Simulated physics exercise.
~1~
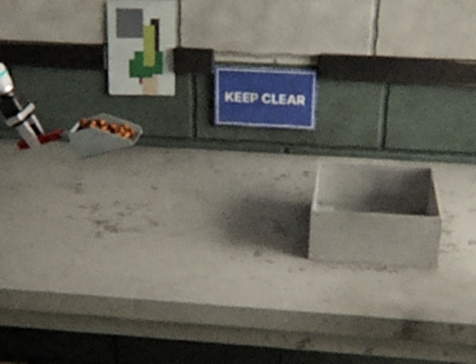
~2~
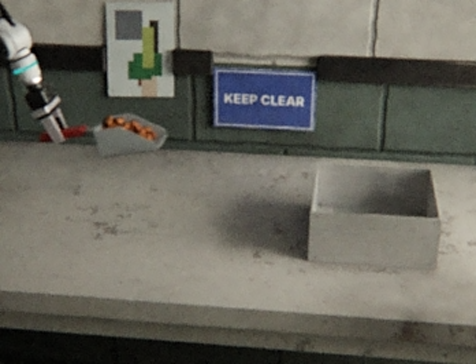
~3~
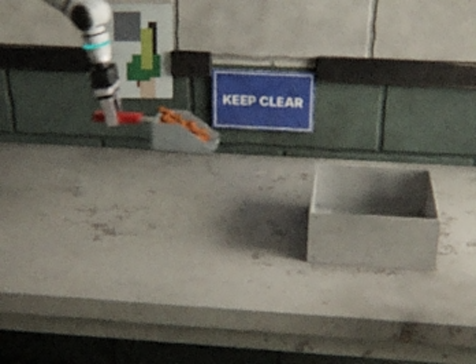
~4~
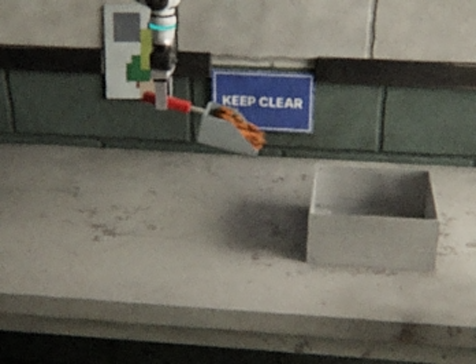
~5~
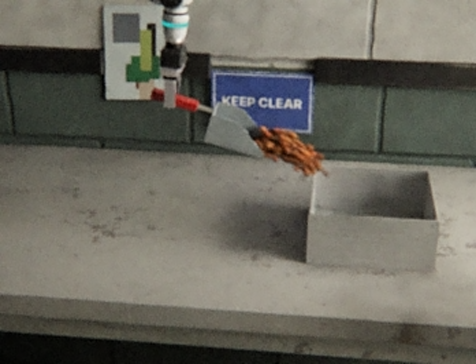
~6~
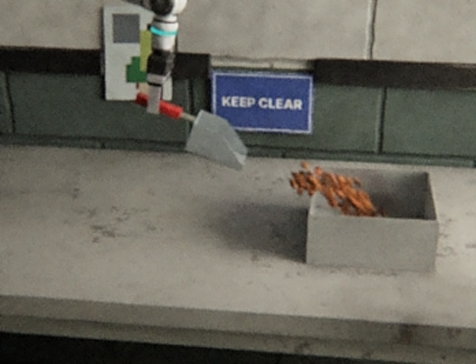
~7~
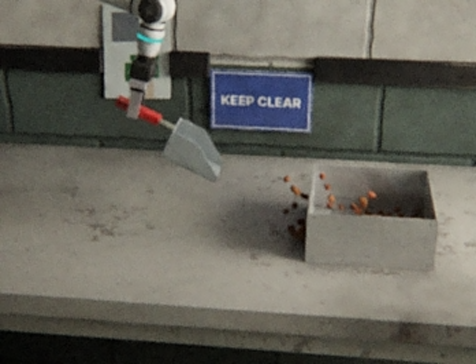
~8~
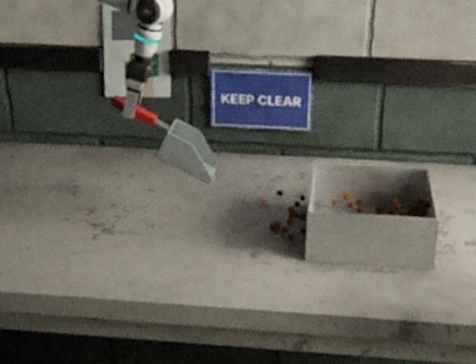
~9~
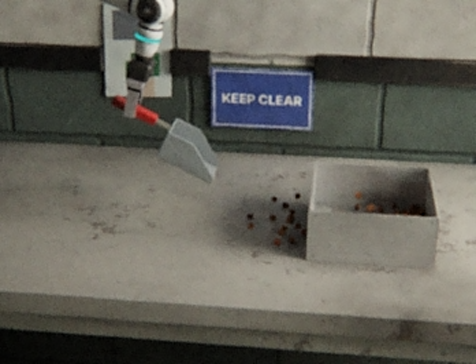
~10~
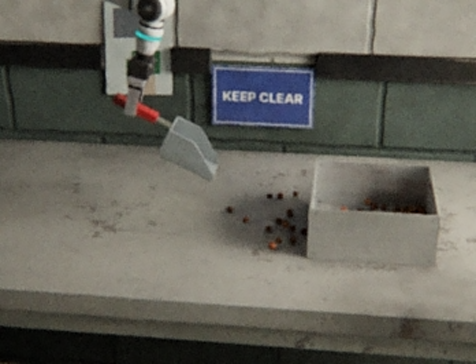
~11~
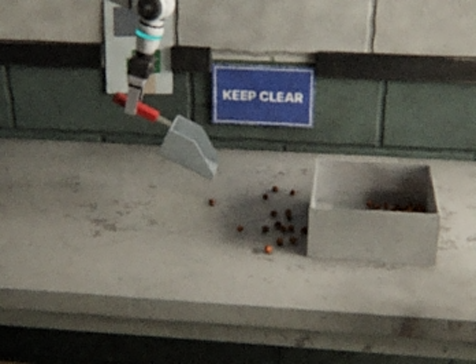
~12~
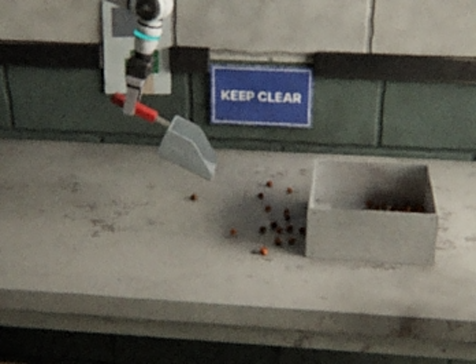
A robot arm carries a metal scoop of small brown nuts rightward over a countertop and tips it, pouring them toward an open grey box, then draws back and stays still; most land inside, while some scatter and roll left across the counter.
